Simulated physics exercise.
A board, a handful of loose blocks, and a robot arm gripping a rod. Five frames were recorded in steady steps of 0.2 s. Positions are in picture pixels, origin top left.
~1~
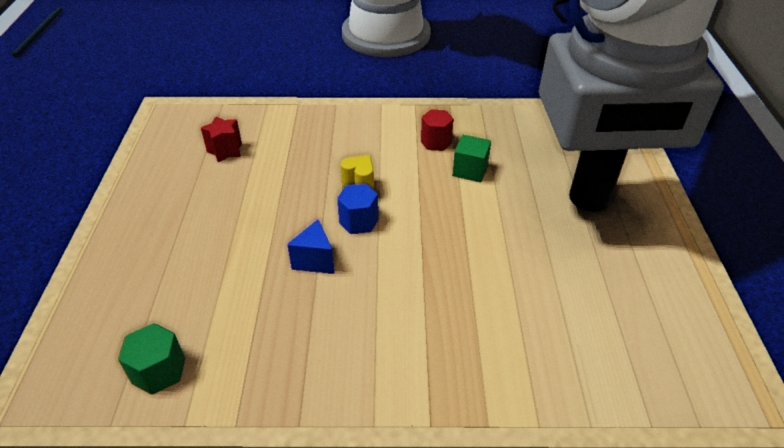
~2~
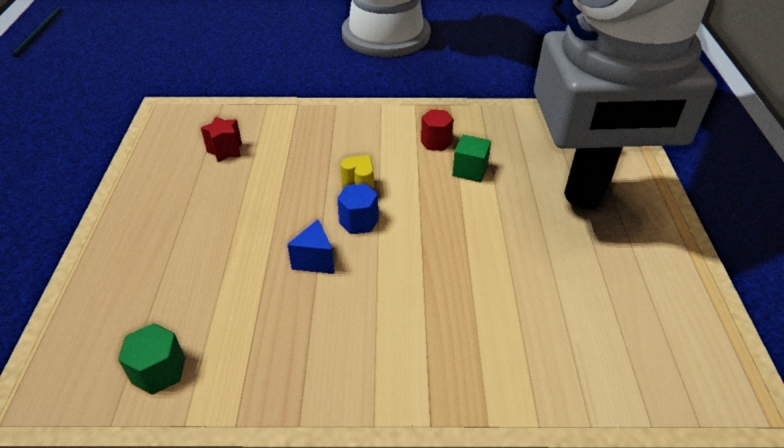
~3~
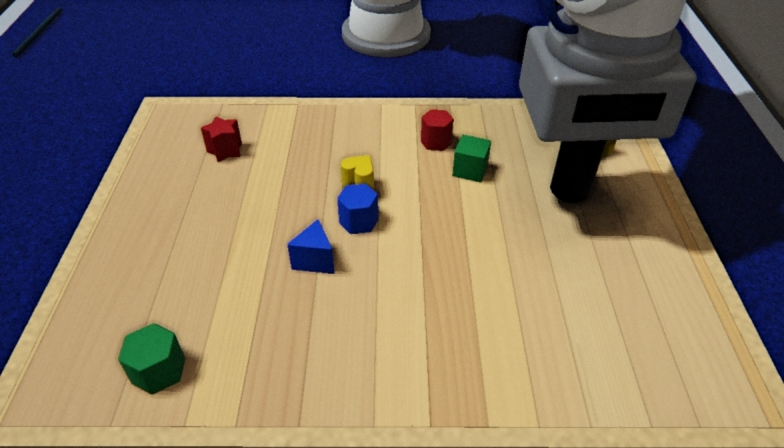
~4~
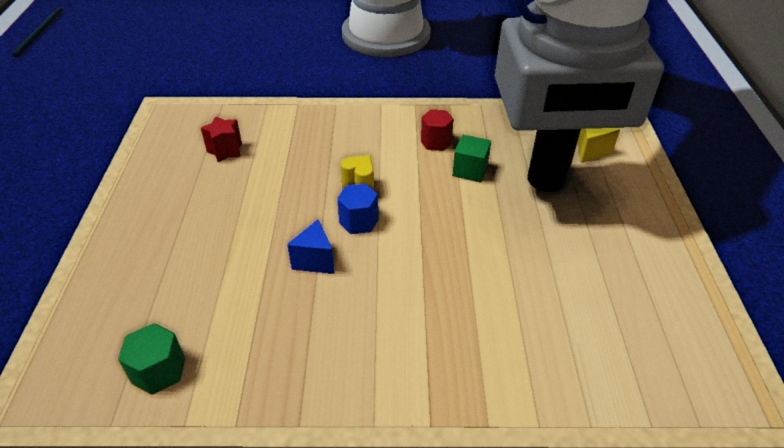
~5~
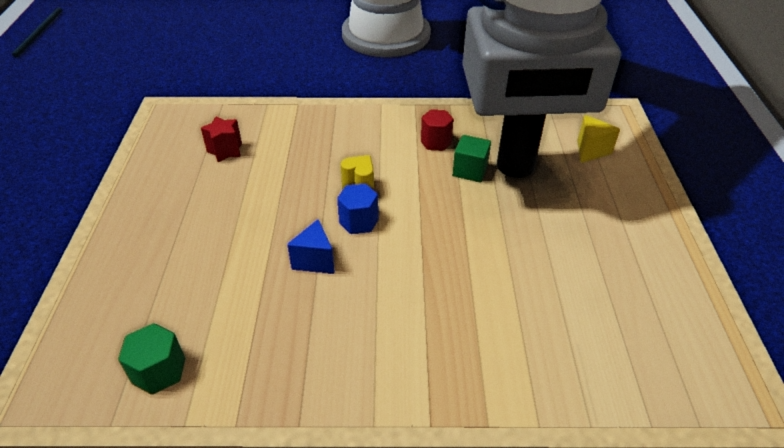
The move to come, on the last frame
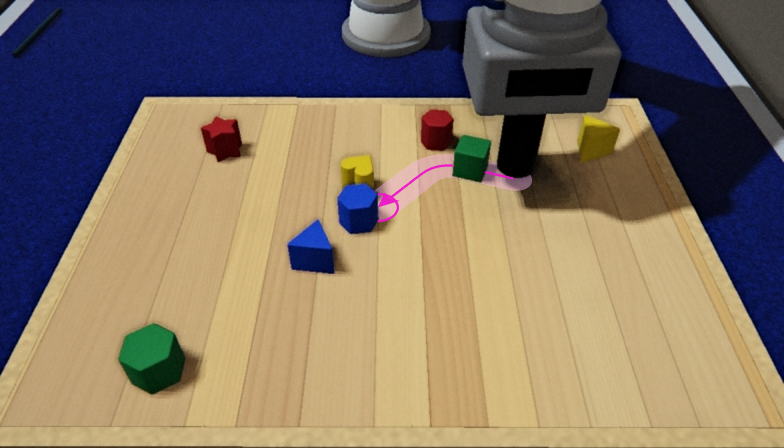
On a wooden tabletop, a robot arm moves its black rod left and slightly away toward a green block, other blocks staying still.
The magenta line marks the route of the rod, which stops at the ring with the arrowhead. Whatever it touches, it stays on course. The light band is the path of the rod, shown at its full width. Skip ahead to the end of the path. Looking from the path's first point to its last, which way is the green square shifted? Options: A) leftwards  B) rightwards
My pick is B.
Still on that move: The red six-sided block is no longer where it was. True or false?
The statement is false.
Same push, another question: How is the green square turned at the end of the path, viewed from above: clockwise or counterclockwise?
I'd predict that, seen from above, the green square rotates clockwise.
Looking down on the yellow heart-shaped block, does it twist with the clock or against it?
In a top view, it turns clockwise.
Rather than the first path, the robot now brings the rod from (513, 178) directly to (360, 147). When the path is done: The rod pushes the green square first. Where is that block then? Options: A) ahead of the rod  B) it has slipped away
Letter A.
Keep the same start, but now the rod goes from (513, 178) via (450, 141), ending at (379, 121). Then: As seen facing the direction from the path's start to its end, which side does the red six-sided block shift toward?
It will end up to the left.
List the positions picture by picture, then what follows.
In the first frame, tip of the rod (589, 199), middles of tops, blue six-sided block (358, 195), yellow heart-shaped block (359, 164), red six-sided block (438, 117), green square (473, 145).
In the second frame, rod (584, 196), nothing pushed.
In the third frame, rod (570, 190), nothing pushed.
In the fourth frame, rod (547, 180), nothing pushed.
In the fifth frame, rod (515, 166), blue six-sided block (358, 195), yellow heart-shaped block (359, 164), red six-sided block (438, 117), green square (473, 145).
The line goes from (513, 178) over (460, 167) and (415, 179) to (378, 207).
The first path, step by step. One third of the way, rod (461, 155); green square (428, 138), turned 15° anticlockwise.
Two thirds of the way, rod (415, 167); green square (394, 136), turned 20° clockwise.
At the end, rod (378, 195); blue six-sided block (351, 201); yellow heart-shaped block (352, 167), turned 35° clockwise; red six-sided block unmoved; green square (394, 136), turned 20° clockwise.
